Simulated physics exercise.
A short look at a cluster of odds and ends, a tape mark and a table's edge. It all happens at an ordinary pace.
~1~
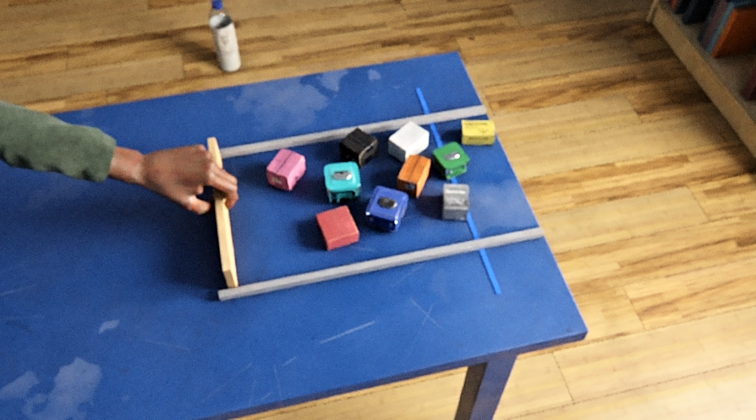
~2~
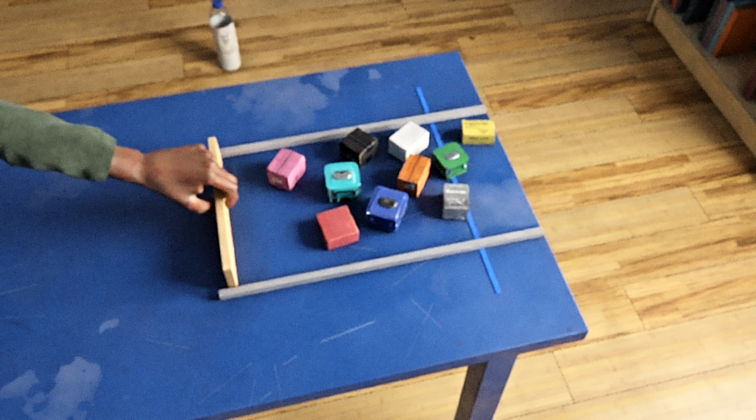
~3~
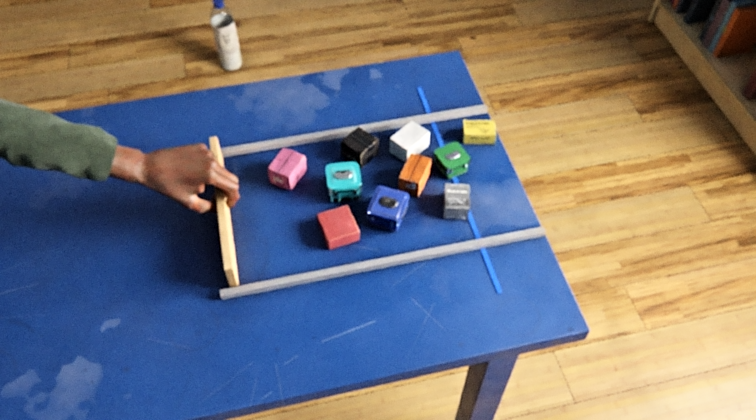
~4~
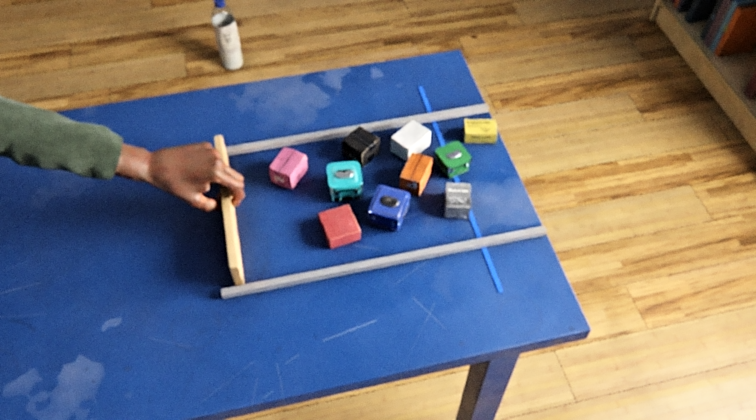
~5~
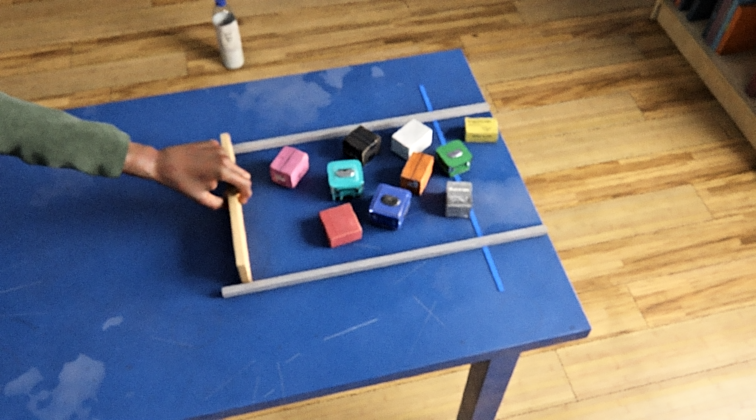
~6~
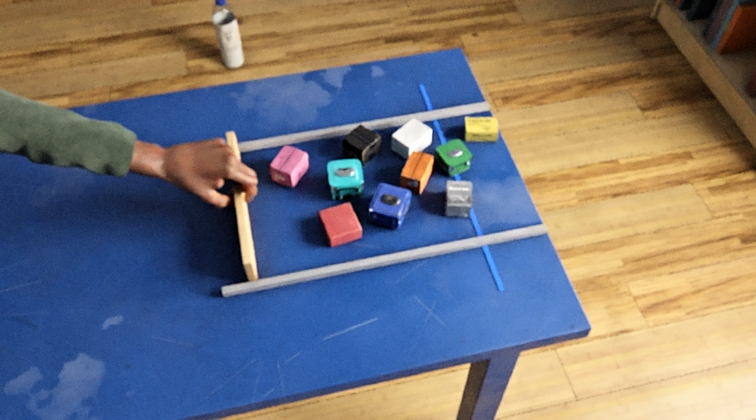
A hand in a green sleeve grips a wooden board at the left of a blue table, seen from above at an angle, with a wooden floor around it. Between two grey rails sit small pink, black, teal, red, blue, white, orange, green, grey and yellow boxes, near blue tape at the right. The hand slides the board slightly right, without touching the boxes, which stay put, while the view shifts very slightly.
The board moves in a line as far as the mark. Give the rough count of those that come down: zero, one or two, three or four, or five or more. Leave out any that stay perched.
As it turns out, the number that fall off is three or four.
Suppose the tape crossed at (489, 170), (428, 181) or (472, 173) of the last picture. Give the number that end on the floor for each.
It would be 7, 1 and 5.
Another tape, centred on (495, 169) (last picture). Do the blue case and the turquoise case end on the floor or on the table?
The blue case tumbles off, the turquoise case does not fall.
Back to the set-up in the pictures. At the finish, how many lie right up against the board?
In contact: 3.
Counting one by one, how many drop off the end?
The count is 4.
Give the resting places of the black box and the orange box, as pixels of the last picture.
About (480, 129), and the other about (502, 149).
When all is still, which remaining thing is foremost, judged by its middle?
Foremost is the orange box.
Soon after, none off yet; yellow box at rest near (481, 129); green case at rest near (453, 158); grey box at rest near (458, 199).
Then, none off yet; yellow box tipped well over near (512, 128); green case moved about its own width near (492, 162); grey box moved about its own width near (503, 188).
At rest, the number that fall off is three or four; fallen, white block, grey box, green case and yellow box.
